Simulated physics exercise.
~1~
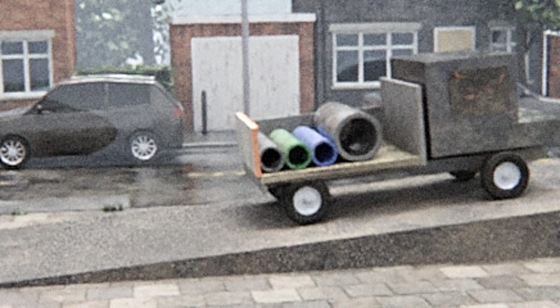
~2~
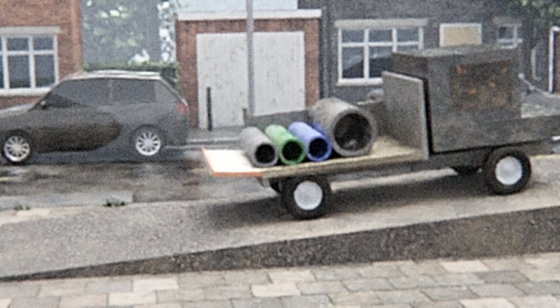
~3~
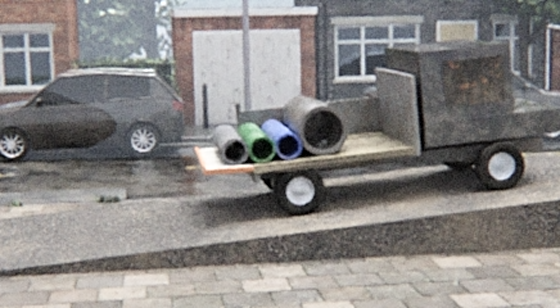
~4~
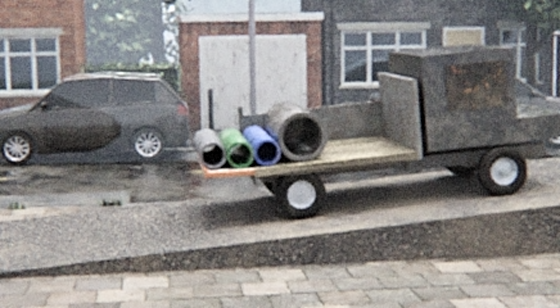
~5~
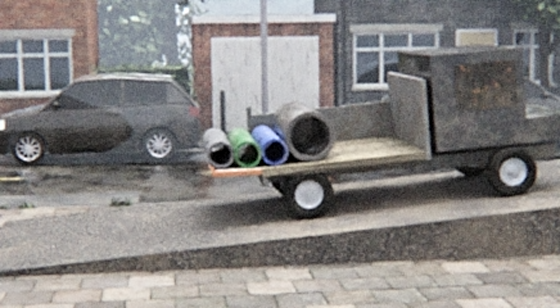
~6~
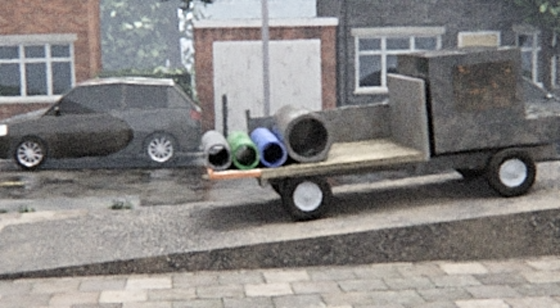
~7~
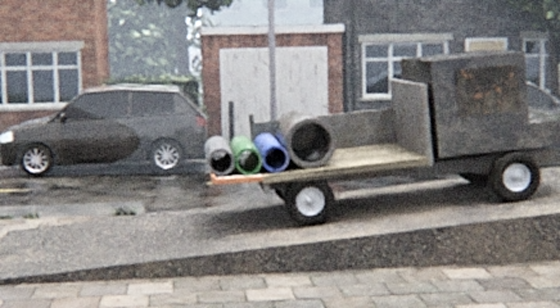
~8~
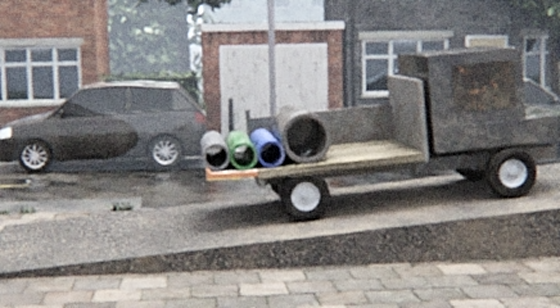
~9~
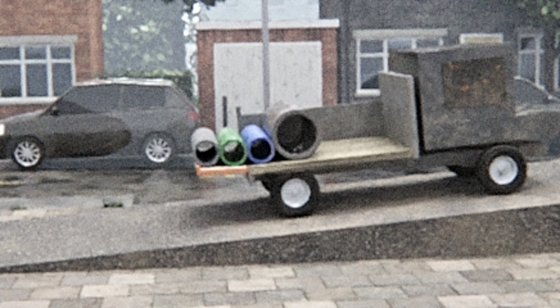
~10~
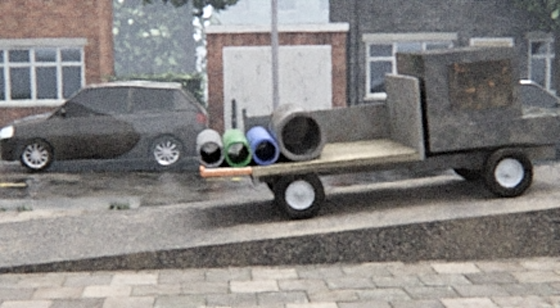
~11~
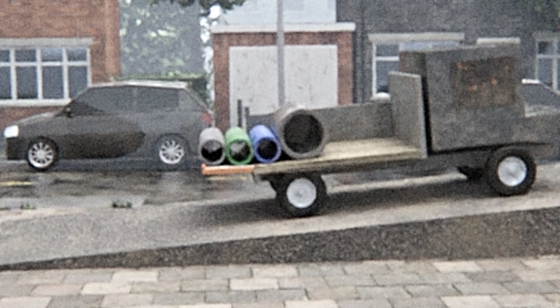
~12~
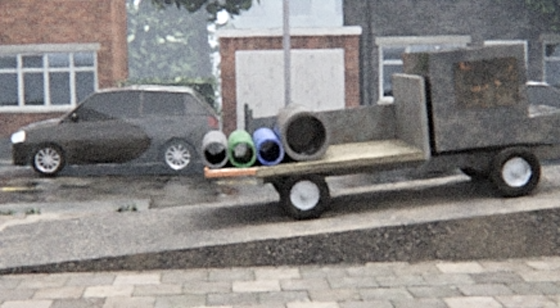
Flatbed pick-up on a wet sloping street dropping its tailgate, four pipes rolling left and stopping at the lowered gate, still aboard.
